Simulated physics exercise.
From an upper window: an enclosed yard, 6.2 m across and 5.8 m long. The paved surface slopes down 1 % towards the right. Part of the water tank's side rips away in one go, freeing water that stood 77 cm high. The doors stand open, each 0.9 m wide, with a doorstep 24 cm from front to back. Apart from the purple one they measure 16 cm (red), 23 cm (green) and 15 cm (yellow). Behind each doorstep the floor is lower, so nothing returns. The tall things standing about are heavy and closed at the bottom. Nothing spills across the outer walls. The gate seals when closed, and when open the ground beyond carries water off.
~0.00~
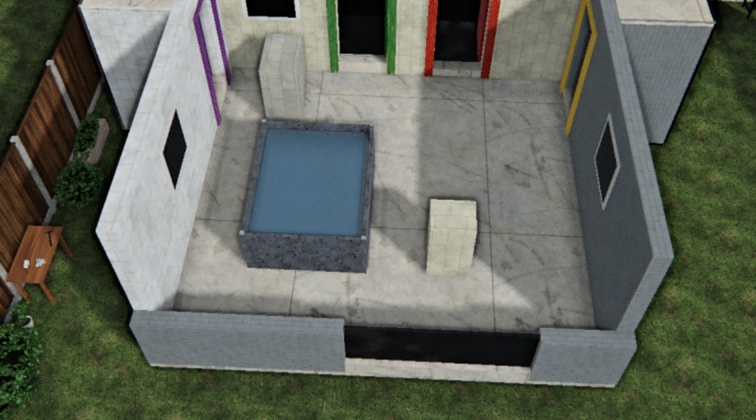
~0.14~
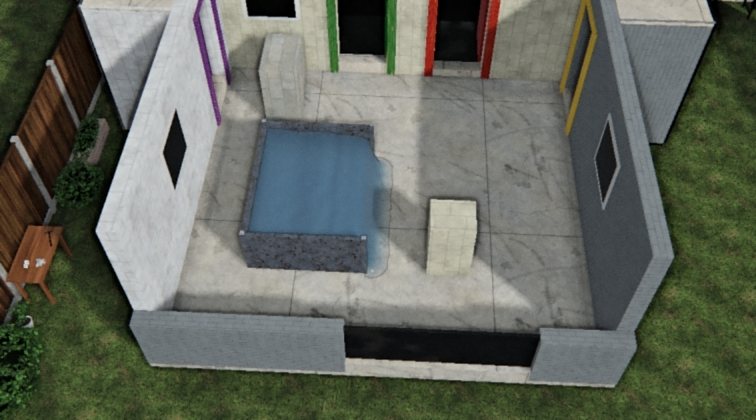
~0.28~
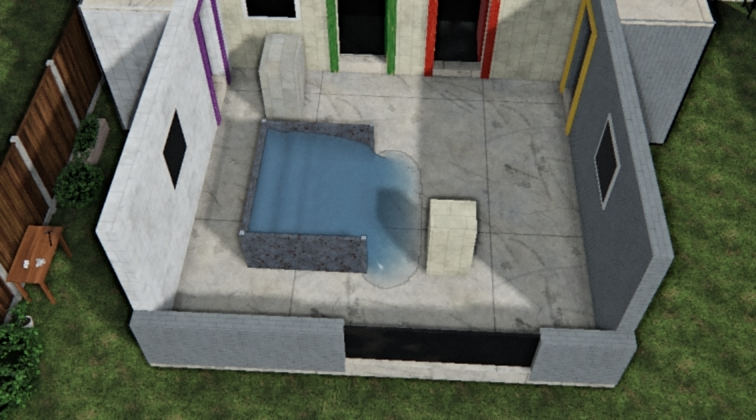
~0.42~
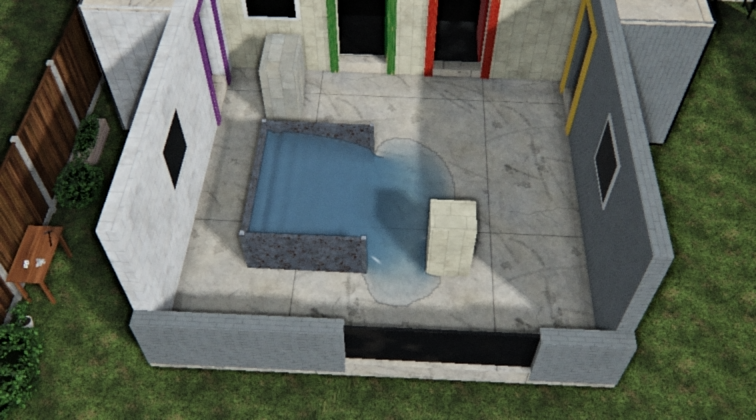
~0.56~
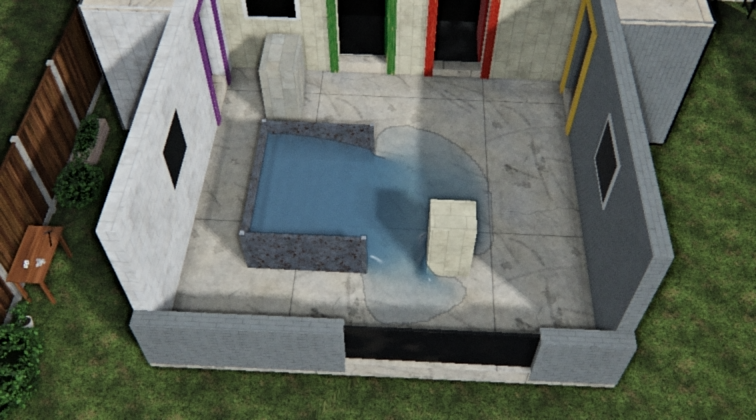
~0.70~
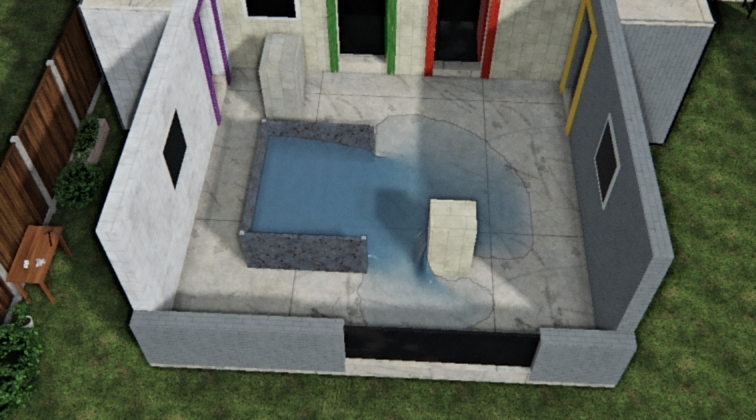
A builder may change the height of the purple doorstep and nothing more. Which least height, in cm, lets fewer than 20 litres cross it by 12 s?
At least 6.5 cm or so.
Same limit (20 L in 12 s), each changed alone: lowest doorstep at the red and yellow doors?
Roughly 10.5 cm at red and 23 cm at yellow.
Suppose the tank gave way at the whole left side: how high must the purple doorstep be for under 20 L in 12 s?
Some 24 cm.
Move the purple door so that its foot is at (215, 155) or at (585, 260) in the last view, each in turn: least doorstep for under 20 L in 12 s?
About 8.5 and 26 cm.
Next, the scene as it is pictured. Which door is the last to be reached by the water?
Last comes the purple one.
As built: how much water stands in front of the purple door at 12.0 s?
About 7.0 cm.
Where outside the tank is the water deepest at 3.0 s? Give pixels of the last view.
At about (558, 81).
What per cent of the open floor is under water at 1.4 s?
Some 45 per cent of it.
After 1.4 s water covers 45 % of the floor, deepest (49 cm) near (575, 210); it has not reached the purple door.
After 3.0 s water covers 60 % of the floor, deepest (40 cm) near (558, 81); it has not reached the purple door.
After 12.0 s water covers 100 % of the floor, deepest (12 cm) near (380, 338); 7 cm at the purple door, 0 litres in over its 26 cm doorstep.
At the purple door as built, the water arrived by 5.3 s and peaked near 11 cm at 7.6 s.
With a doorstep of 5.5 cm, 30 litres would have come in within the 12 s; with 7.5 cm, 12 litres. So under 20 litres takes about 6.5 cm.
